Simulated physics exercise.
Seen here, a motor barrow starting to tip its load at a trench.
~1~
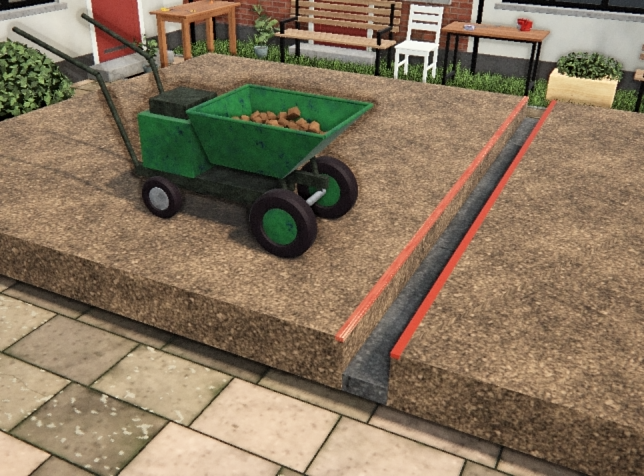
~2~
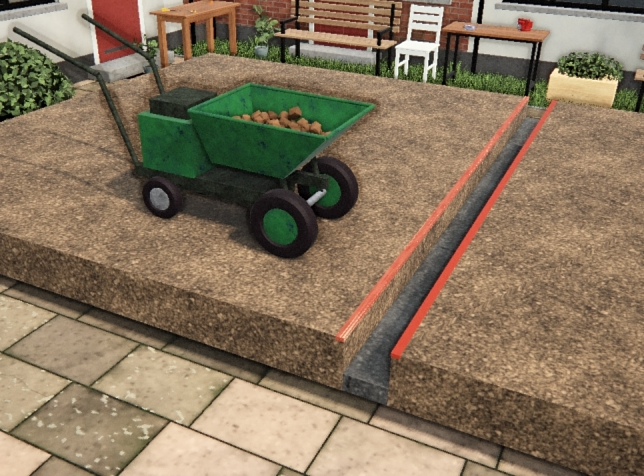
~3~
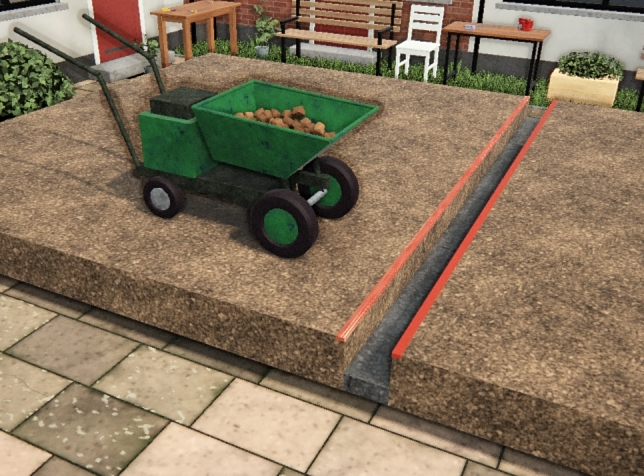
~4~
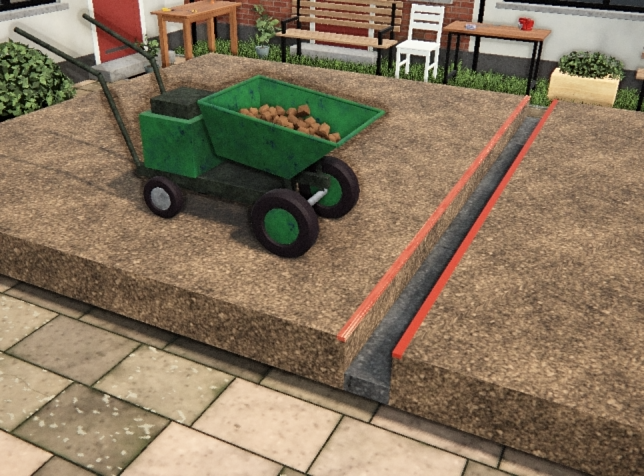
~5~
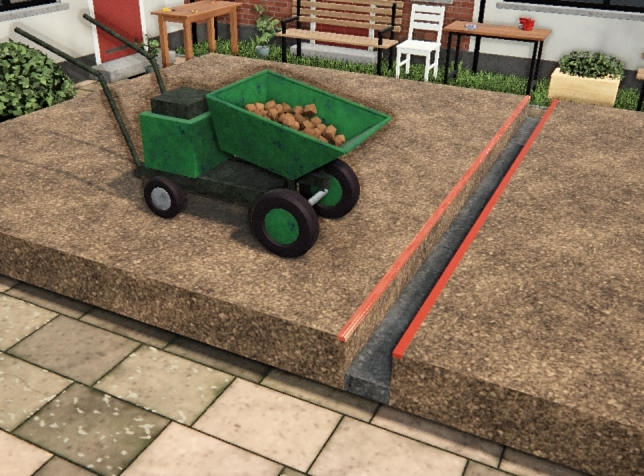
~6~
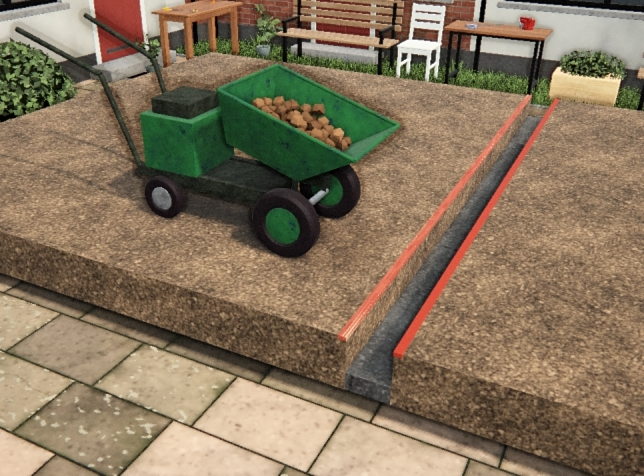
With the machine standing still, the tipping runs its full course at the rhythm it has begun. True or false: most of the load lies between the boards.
True.
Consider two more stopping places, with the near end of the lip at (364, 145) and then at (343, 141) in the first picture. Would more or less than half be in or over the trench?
First: A minority of it. Second: The bulk of it.
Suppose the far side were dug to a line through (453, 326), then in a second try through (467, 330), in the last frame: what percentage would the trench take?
You'd get 100 in a hundred the first time and 100 in a hundred the second.
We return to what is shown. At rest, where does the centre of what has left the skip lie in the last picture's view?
The centre ends up roughly at (425, 283).
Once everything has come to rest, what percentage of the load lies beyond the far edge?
About 10 per cent.
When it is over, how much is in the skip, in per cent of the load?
Close to 5 percent.
Soon after the last picture, skip tipped steeply; all in the skip.
A little later, skip tipped right over; about two thirds in the skip; about a third in or heaped over the trench.
Later still, skip tipped right over; a small part in the skip; most in or heaped over the trench; a small part beyond it.
At rest, skip tipped right over; a small part in the skip; most in or heaped over the trench; a small part beyond it.
